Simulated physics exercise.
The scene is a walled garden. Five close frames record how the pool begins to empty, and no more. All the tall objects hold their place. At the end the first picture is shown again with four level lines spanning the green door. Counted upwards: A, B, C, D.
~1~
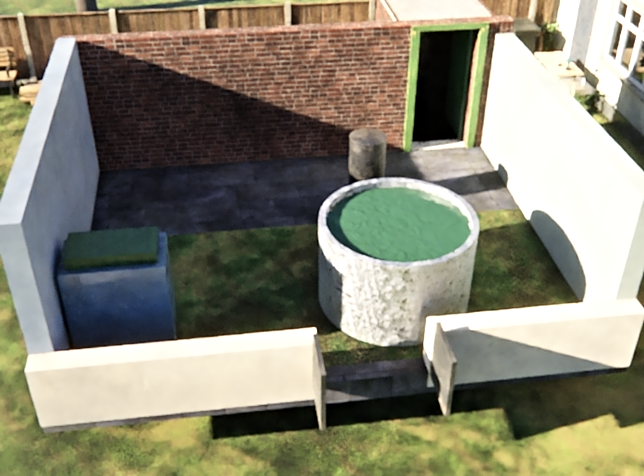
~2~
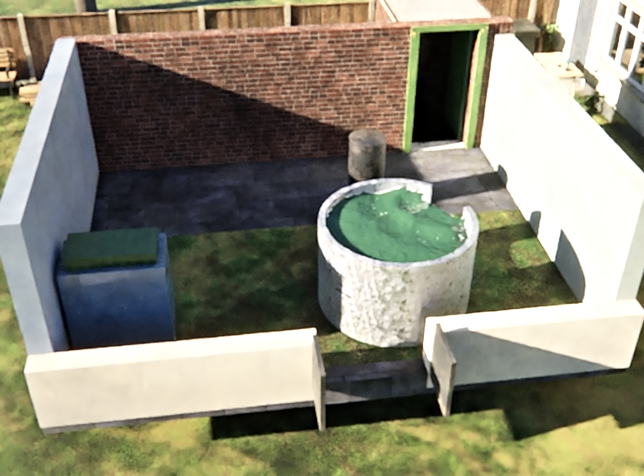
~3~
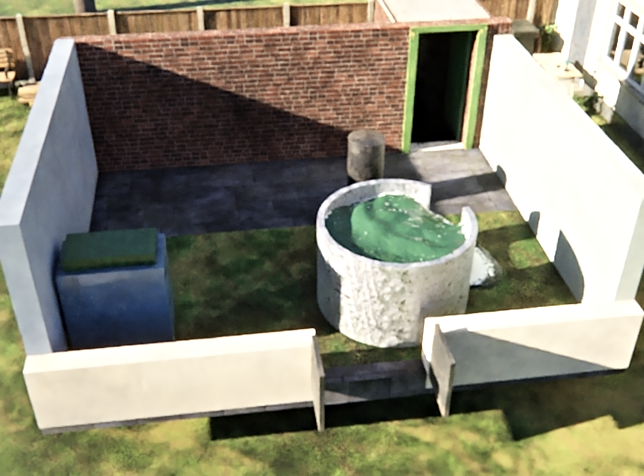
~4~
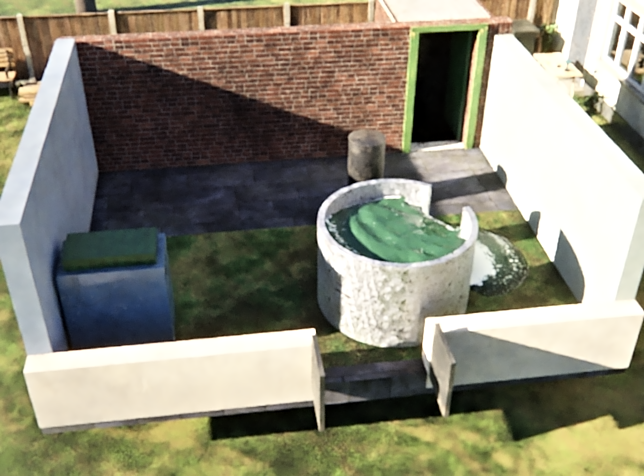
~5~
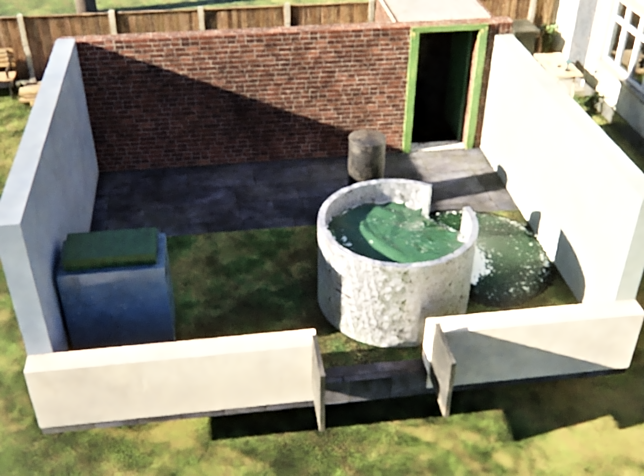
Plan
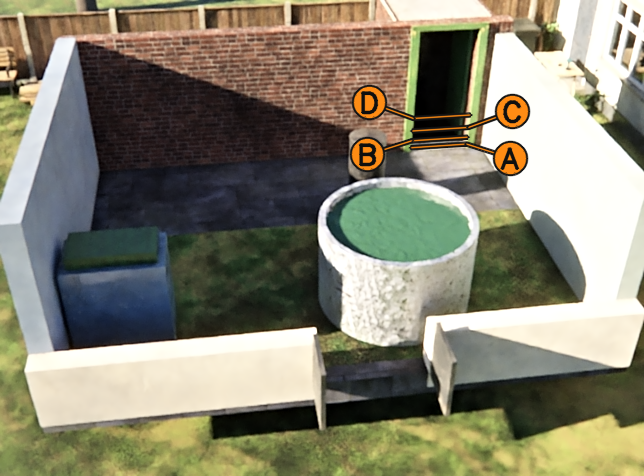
In a walled garden, a gap opened in the right side of a round white pool, and its green water sank inside as it poured out and spread across the grass toward the right wall.
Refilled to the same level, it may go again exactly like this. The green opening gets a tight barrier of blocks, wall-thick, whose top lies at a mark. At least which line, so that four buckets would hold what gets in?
Go for C.
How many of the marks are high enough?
Two of them.
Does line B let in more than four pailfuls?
Yes, it does.
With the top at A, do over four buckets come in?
Yes, that goes wrong.
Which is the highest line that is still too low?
The answer is B.
On the marked copy, A at (438, 145); B at (439, 138); C at (440, 129); D at (441, 116); from the bottom up A, B, C, D.
With A, dozens of bucketfuls pour in.
With B, about 12 bucketfuls get in.
With C, a bucket or two gets in.
With D, nothing gets over.
